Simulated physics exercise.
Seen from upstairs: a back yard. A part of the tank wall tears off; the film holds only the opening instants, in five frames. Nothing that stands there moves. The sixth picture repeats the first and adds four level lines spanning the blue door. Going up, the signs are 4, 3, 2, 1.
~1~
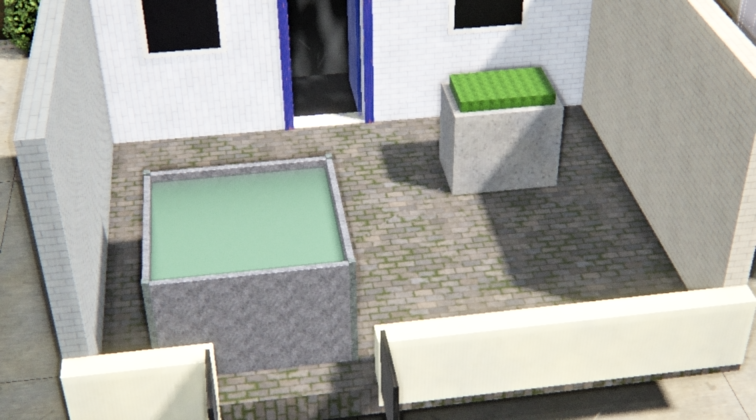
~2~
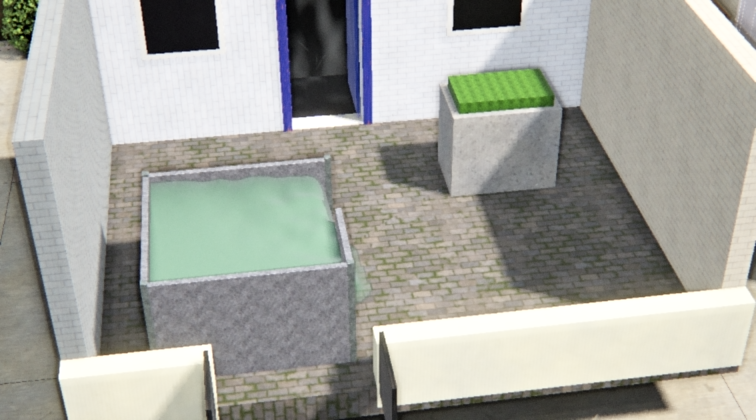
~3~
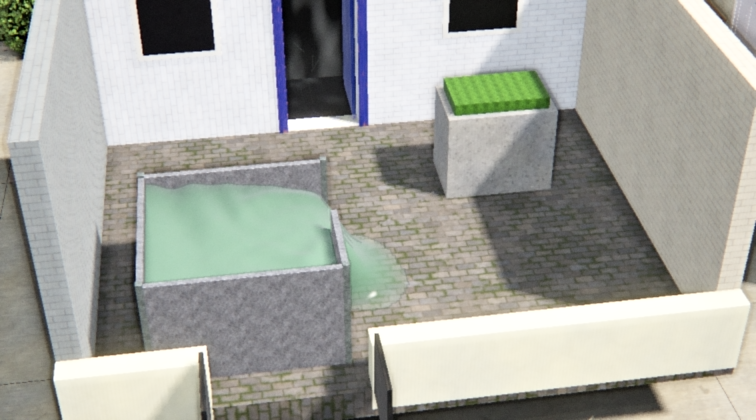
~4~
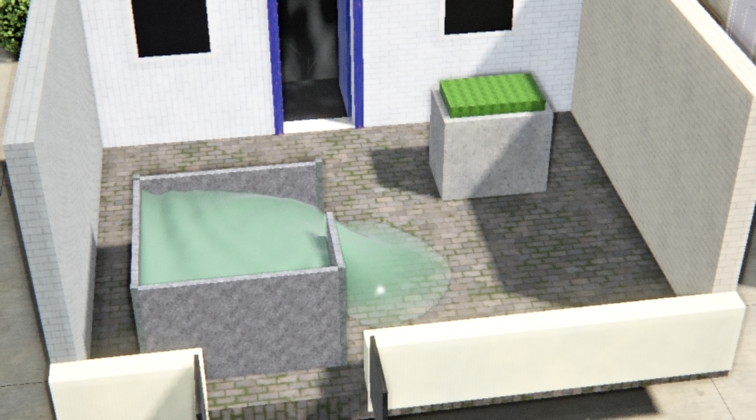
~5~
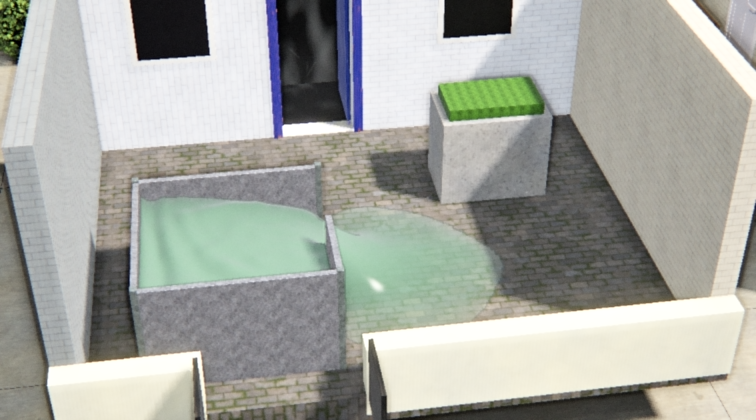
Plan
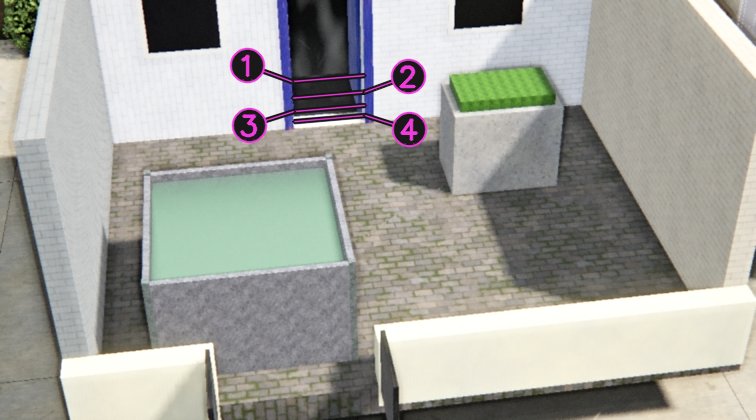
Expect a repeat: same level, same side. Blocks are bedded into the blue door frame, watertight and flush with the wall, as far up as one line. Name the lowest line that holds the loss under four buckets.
Go for 4.
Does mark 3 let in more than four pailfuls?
No, not at all.
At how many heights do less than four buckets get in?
All of the four.
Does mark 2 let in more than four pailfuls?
No.
On the marked copy, 1 at (328, 78); 2 at (328, 95); 3 at (329, 108); 4 at (329, 118); from the bottom up 4, 3, 2, 1.
With 1, nothing gets over.
With 2, nothing gets over.
With 3, nothing gets over.
With 4, a bucket or two gets in.
